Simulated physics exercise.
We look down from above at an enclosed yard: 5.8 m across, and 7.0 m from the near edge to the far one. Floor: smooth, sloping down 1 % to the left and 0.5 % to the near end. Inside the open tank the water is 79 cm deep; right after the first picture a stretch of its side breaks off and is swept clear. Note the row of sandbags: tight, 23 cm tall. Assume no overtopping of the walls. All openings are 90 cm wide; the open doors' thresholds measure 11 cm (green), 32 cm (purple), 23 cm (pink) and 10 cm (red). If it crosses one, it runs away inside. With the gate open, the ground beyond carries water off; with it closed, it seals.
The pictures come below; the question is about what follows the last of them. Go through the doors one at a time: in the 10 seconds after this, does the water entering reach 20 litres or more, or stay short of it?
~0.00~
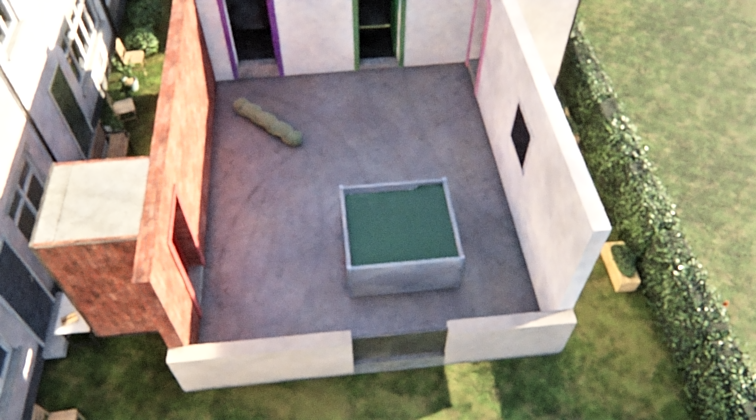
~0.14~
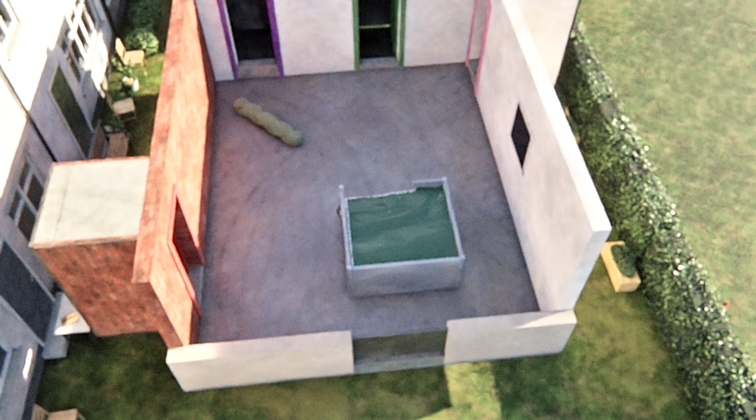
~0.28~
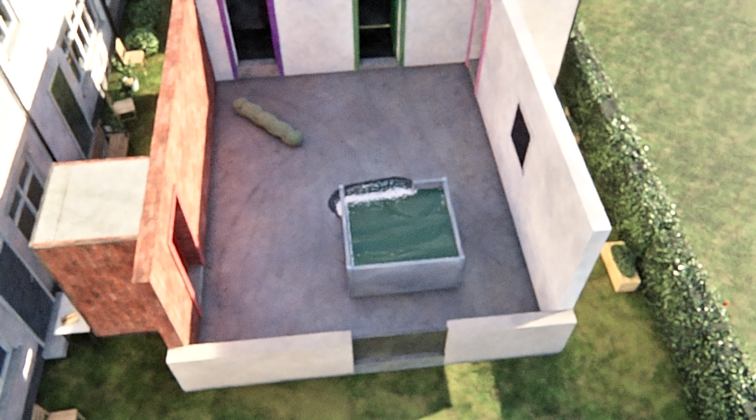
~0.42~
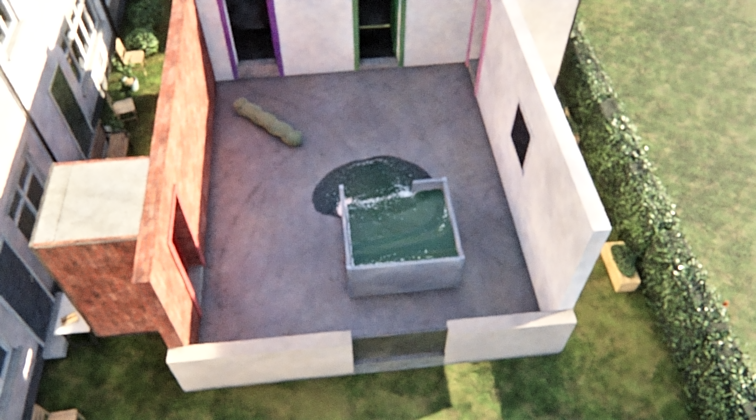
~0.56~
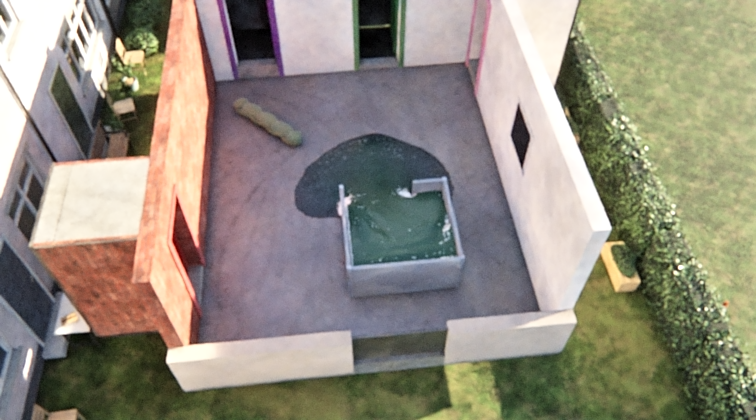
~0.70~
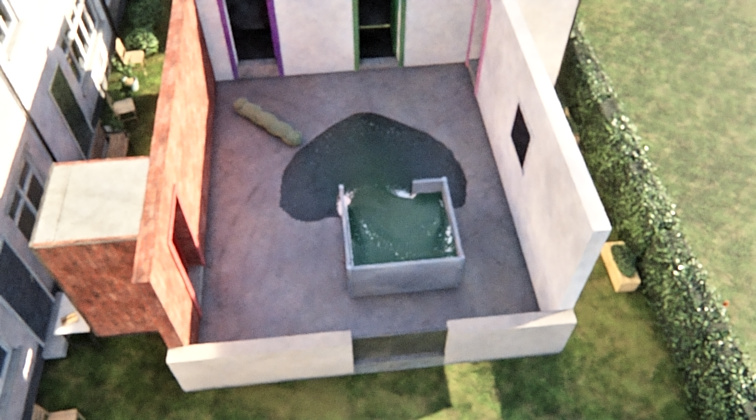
Going through them: The green door reaches it; the purple door stays short; the pink door stays short; the red door stays short.
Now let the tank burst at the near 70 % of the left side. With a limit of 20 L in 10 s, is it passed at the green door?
So, green door: Within bounds.
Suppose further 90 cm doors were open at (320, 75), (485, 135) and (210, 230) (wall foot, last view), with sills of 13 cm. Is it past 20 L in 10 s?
Result in order - more than that, not enough, not enough.
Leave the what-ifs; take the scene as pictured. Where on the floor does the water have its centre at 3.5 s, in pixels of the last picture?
It lies at roughly (347, 145) in pixels.
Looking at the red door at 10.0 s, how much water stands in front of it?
Depth: Approx. 9.0 cm.
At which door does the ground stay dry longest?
That would be the red door, last of all.
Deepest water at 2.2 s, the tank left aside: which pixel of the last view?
You'll find it around (305, 82).
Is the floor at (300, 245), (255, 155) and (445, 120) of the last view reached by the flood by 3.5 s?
Untouched, submerged, submerged.
After 1.4 s water covers 40 % of the floor and is deepest (36 cm) near (369, 209); green door 16 cm at the sill, 5 L in, purple door not reached, pink door not reached, red door not reached.
After 2.2 s water covers 50 % of the floor and is deepest (32 cm) near (305, 82); green door 25 cm at the sill, 62 L in, purple door 19 cm at the sill, 0 L in, pink door 9 cm at the sill, 0 L in, red door not reached.
After 3.5 s water covers 55 % of the floor and is deepest (30 cm) near (217, 83); green door 16 cm at the sill, 120 L in, purple door 18 cm at the sill, 0 L in, pink door 15 cm at the sill, 1 L in, red door not reached.
After 6.0 s water covers 75 % of the floor and is deepest (16 cm) near (256, 108); green door 11 cm at the sill, 133 L in, purple door 12 cm at the sill, 0 L in, pink door 8 cm at the sill, 1 L in, red door 5 cm at the sill, 0 L in.
After 10.0 s water covers 95 % of the floor and is deepest (12 cm) near (198, 367); green door 6 cm at the sill, 133 L in, purple door 8 cm at the sill, 0 L in, pink door 5 cm at the sill, 1 L in, red door 9 cm at the sill, 0 L in.
